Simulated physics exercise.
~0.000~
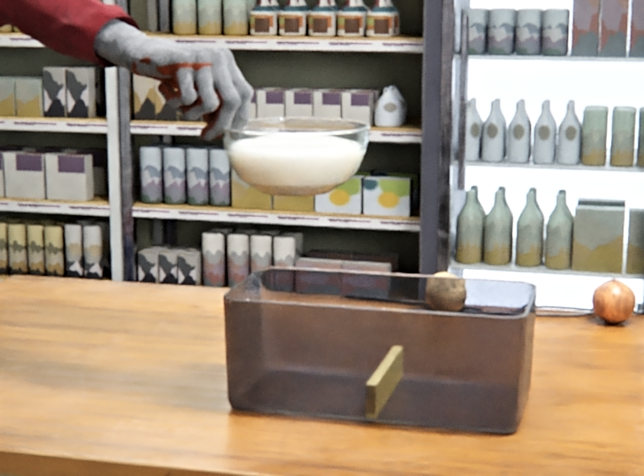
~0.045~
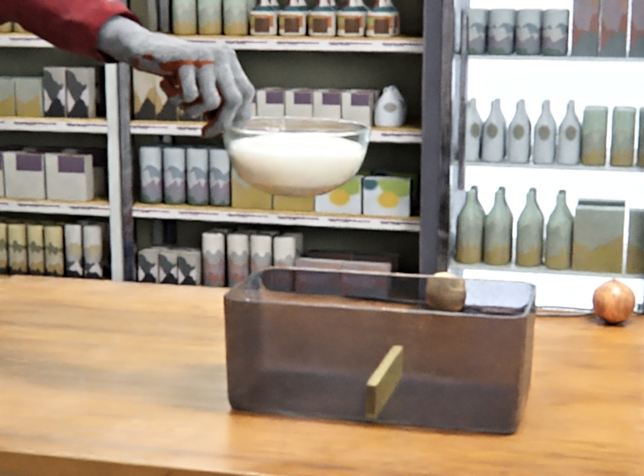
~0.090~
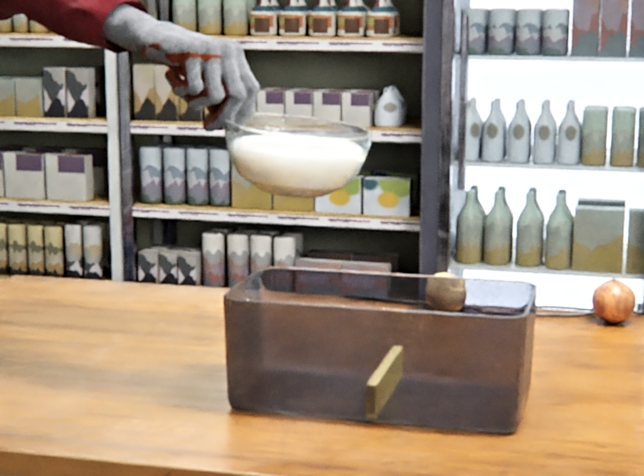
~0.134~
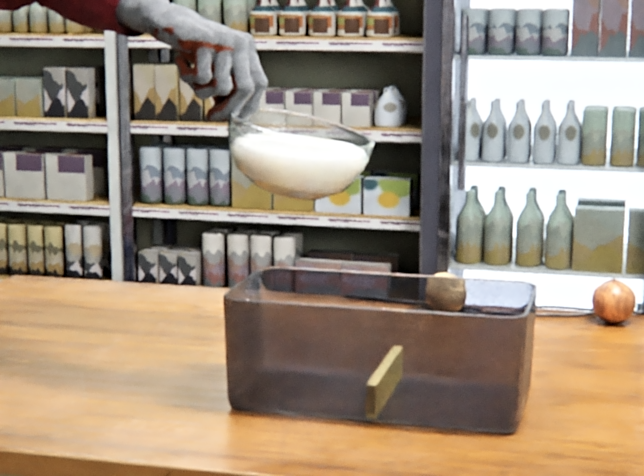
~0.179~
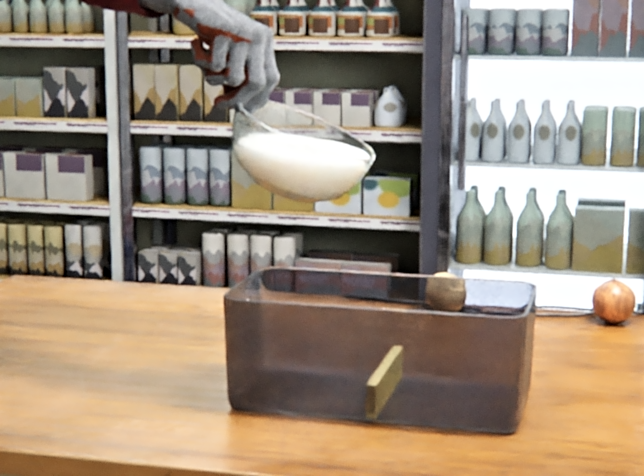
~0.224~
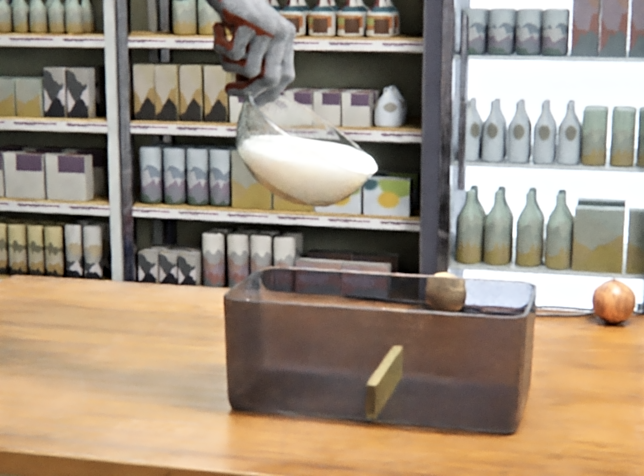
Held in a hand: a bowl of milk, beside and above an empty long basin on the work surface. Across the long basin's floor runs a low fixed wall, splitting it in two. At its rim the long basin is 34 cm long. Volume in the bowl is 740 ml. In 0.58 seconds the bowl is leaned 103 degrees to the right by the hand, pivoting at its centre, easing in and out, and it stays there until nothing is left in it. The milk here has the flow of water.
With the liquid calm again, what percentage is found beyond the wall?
Beyond the wall there is roughly 66 percent.
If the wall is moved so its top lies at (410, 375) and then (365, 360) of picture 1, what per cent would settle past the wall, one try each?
I'd say 45 percent on the first go, 80 percent on the next.
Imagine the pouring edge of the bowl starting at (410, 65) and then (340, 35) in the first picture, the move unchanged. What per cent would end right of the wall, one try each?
I'd say 75 percent on the first go, 60 percent on the next.
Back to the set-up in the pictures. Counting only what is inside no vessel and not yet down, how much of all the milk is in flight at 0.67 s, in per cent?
Some 4 % is up in the air.
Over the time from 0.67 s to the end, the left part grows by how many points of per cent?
Around 9 per cent.
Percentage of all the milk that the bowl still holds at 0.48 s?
Roughly 12 percent.
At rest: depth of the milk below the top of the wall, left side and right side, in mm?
It's around 32 mm on the left side and around 20 mm on the right side.
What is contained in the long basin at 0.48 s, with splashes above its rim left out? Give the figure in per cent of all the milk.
Close to 40 in a hundred.
By 0.48 s the tilt is 96° and 13 per cent is still to pour, 1 is left of the wall and 39 right of it.
By 0.67 s the tilt is 103° and 1 per cent is still to pour, 24 is left of the wall and 71 right of it.
By 0.87 s the tilt is 103° and 0 per cent is still to pour, 32 is left of the wall and 66 right of it.
By 1.08 s the tilt is 103° and 0 per cent is still to pour, 32 is left of the wall and 66 right of it.
At rest 32 per cent lies left of the wall, 66 right of it and 1 outside.
